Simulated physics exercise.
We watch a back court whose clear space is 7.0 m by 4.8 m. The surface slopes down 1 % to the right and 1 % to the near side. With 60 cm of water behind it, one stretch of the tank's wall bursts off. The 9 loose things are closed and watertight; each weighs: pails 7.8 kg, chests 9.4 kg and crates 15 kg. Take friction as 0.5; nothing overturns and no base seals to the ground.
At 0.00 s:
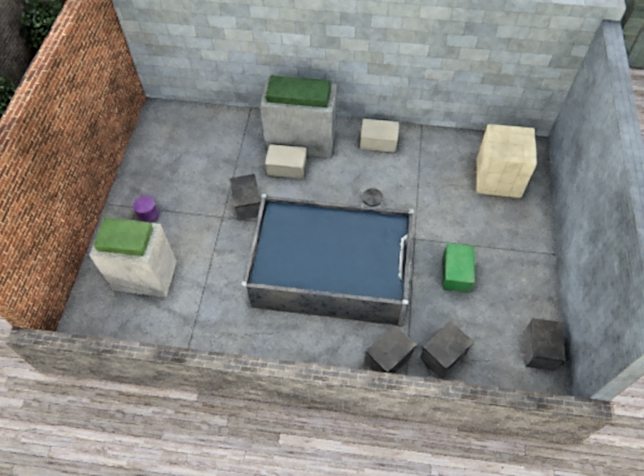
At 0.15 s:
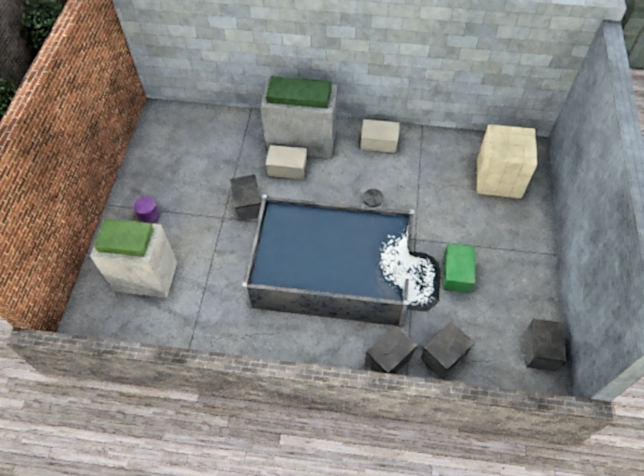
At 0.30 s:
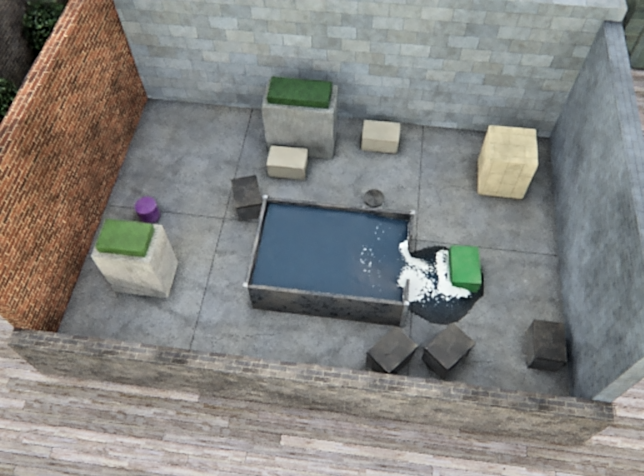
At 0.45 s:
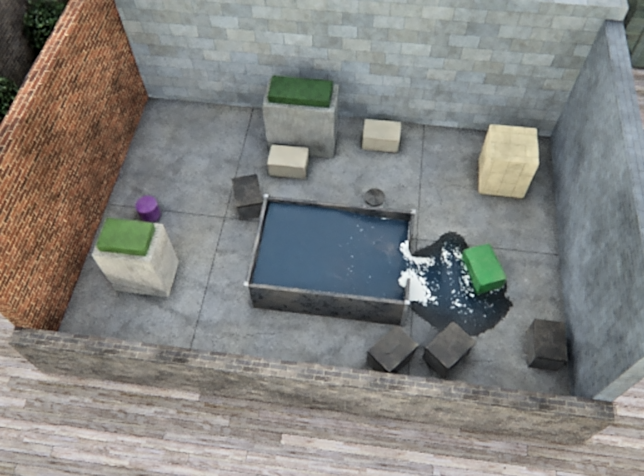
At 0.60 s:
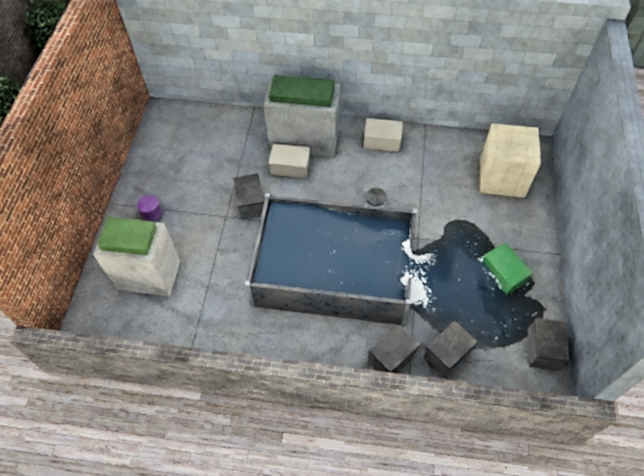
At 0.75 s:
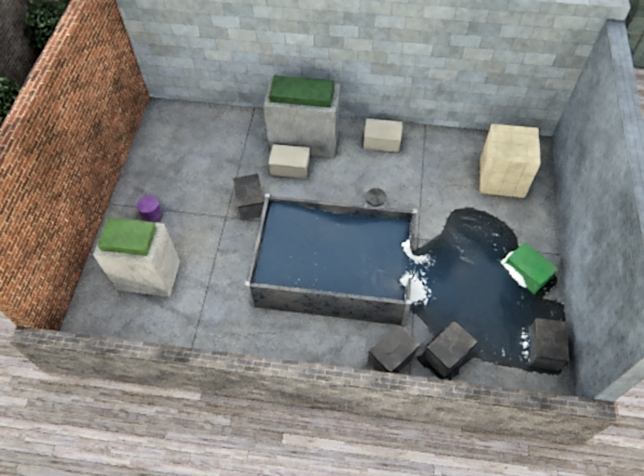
To begin with, a rectangular tank of dark water stands among scattered blocks in a walled courtyard. Water then bursts through the tank's right side in a white, foaming rush and reaches the green crate. The spreading pool pushes the crate rightward, turning it, while the purple pail stays put.
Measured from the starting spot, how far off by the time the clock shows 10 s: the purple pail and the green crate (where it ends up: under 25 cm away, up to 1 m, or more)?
Purple pail barely shifts, green crate ends far away.
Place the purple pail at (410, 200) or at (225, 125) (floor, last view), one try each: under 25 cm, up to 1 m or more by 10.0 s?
In that order: It holds its place; it barely shifts.
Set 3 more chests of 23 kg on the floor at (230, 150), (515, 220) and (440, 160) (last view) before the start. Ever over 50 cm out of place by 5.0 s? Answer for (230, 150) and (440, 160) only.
In that order: Less, short of it.
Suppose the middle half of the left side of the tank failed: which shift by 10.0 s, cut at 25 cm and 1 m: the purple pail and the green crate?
In that case the purple pail ends far away, the green crate stays put.
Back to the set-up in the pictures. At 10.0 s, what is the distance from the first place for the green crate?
Roughly 200 cm.
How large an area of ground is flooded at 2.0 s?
Some 10.5 m2.
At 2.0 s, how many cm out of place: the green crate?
About 150 cm.
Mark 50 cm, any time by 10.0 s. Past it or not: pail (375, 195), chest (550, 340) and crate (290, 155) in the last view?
In turn: Short of it, more, short of it.
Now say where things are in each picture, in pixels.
The purple pail at (144, 204) rests on the ground; the green crate at (460, 262) rests on the ground; 3.0 m2 under water; 0 of 9 have shifted, in the first picture.
The purple pail at (144, 205), on the bottom; the green crate at (461, 263) rests on the ground; 3.4 m2 under water; 0 of 9 have shifted, in the second picture.
The purple pail at (145, 205), on the bottom; the green crate at (466, 264) rests on the ground, 6 cm from its start; water covers 3.8 m2; 1 of 9 have shifted, in the third picture.
The purple pail at (146, 204), on the bottom; the green crate at (485, 264) rests on the ground, 32 cm from its start; water covers 4.4 m2; 1 of 9 have shifted, in the fourth picture.
The purple pail at (147, 203), on the bottom; the green crate at (508, 264) rests on the ground, 63 cm from its start; water covers 5.4 m2; 1 of 9 have shifted, in the fifth picture.
The purple pail at (147, 204) rests on the ground; the green crate at (532, 263), on the bottom, 98 cm from its start; 6.6 m2 under water; 1 of 9 have shifted, in the sixth picture.
After 2.0 s the purple pail is near (147, 204), 0.0 m from its start, aground; the green crate is near (555, 214), 1.6 m from its start, afloat; 2 afloat.
After 4.5 s the purple pail is near (147, 204), 0.0 m from its start, aground; the green crate is near (506, 135), 2.5 m from its start, afloat; 4 afloat.
After 7.0 s the purple pail is near (147, 204), 0.0 m from its start, aground; the green crate is near (412, 145), 2.2 m from its start, afloat; 3 afloat.
After 10.0 s the purple pail is near (147, 204), 0.0 m from its start, aground; the green crate is near (367, 167), 2.2 m from its start, afloat; 6 afloat.
